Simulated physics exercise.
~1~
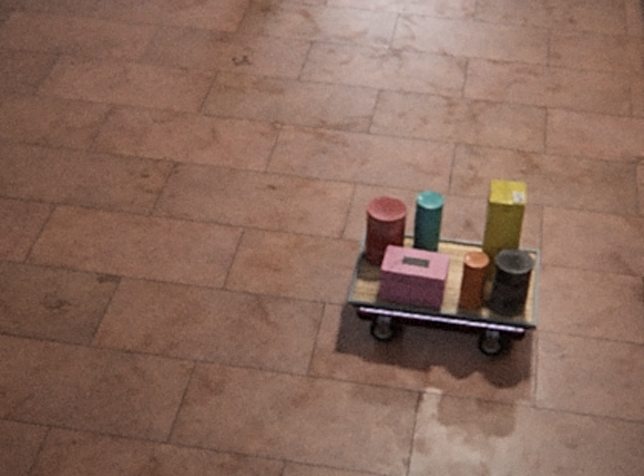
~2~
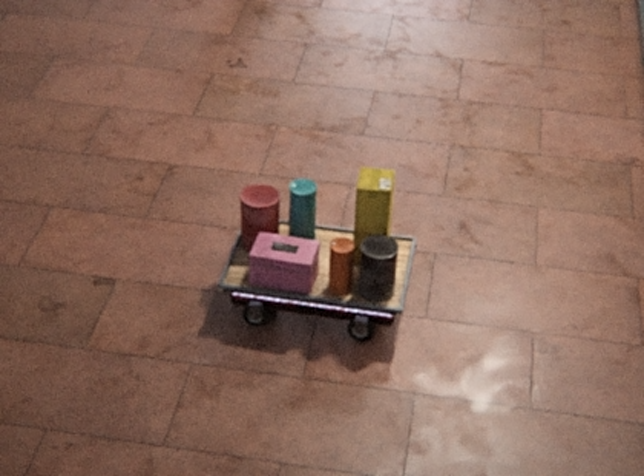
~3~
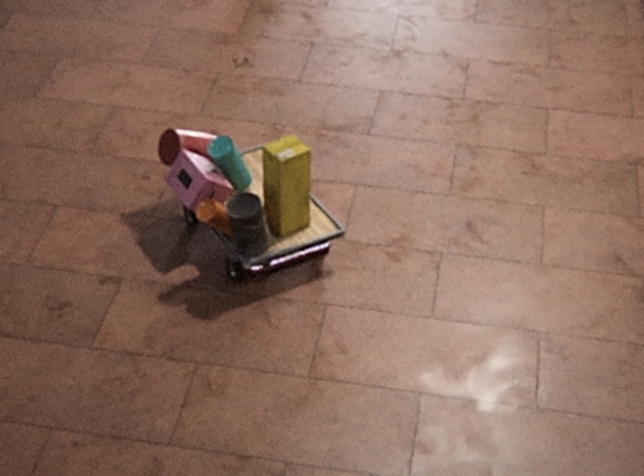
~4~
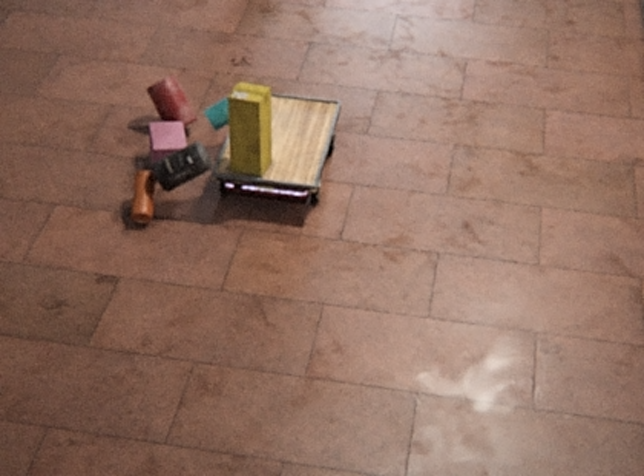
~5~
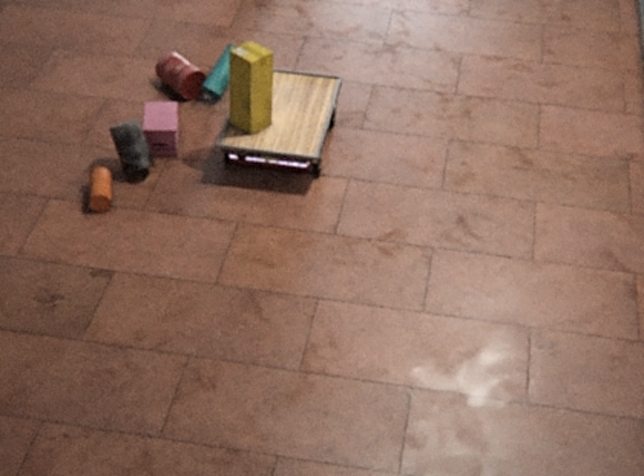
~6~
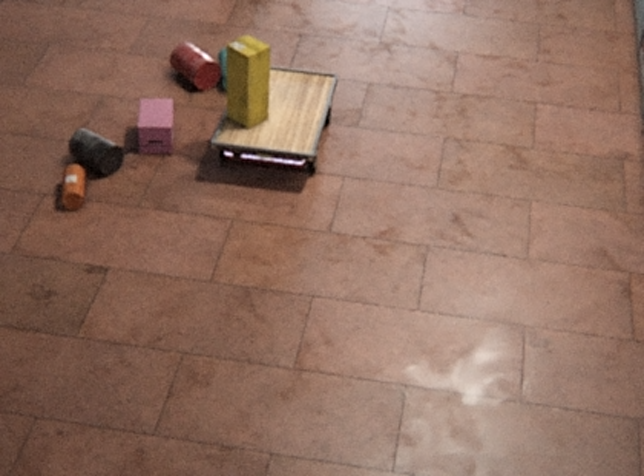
A flat cart moving left turns sharply away across a tiled floor, spilling five items and stopping with the yellow box upright.
